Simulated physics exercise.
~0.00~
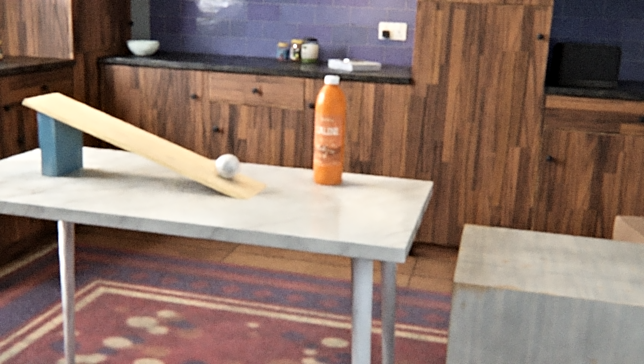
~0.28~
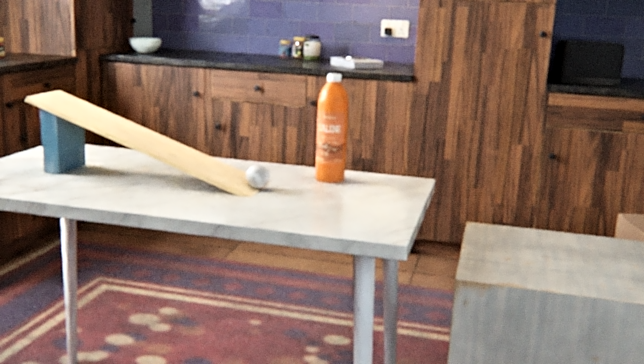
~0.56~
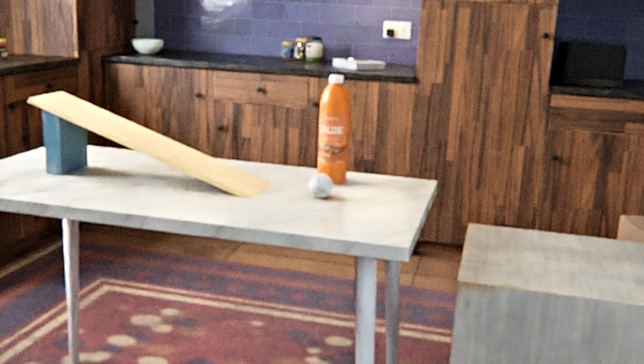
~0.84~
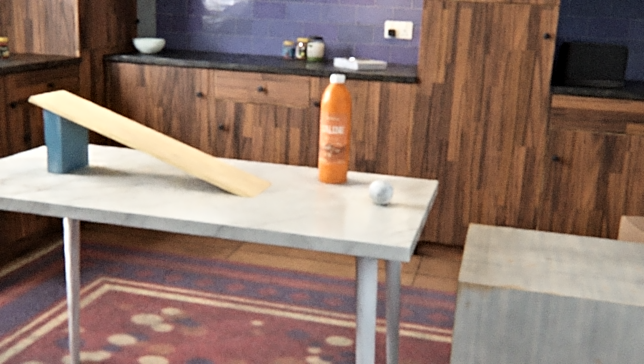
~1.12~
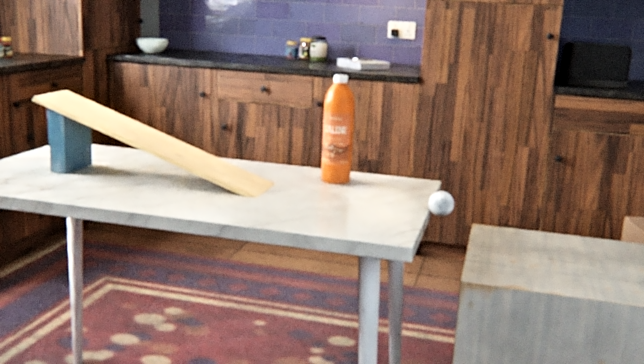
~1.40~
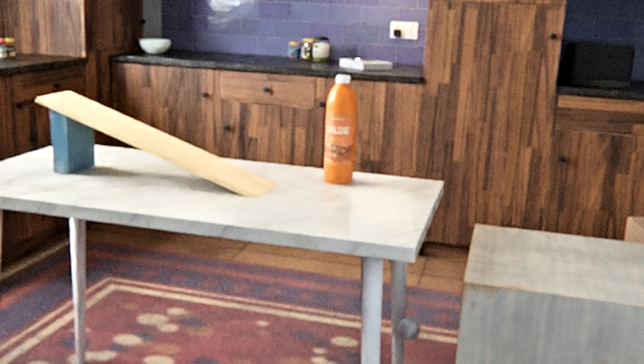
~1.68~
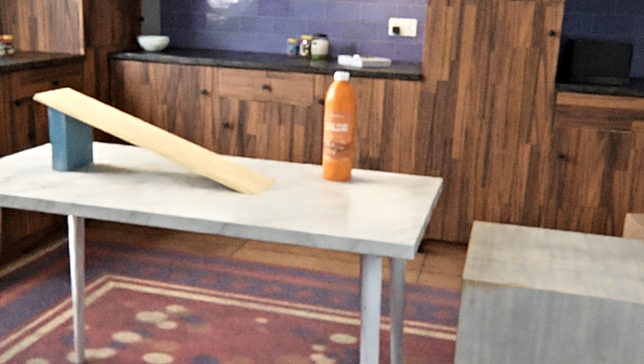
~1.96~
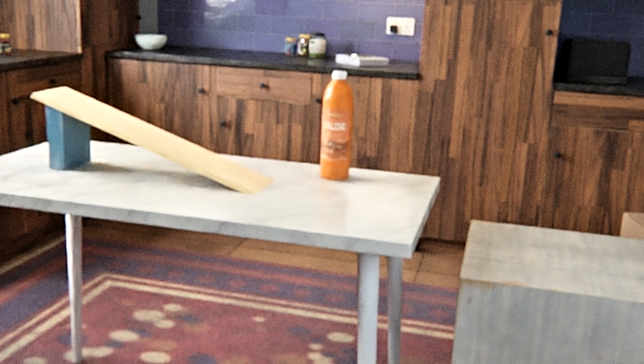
A white ball rolls down a fixed wooden ramp propped on a blue block at the left of a pale table. It leaves the foot of the ramp and keeps rolling right across the tabletop, passing in front of an orange bottle. The ball reaches the right end of the table and goes over the edge. It drops into the gap between the table and a grey cabinet, then disappears from view. At the end the ball remains out of sight, while the orange bottle still stands upright in its place.
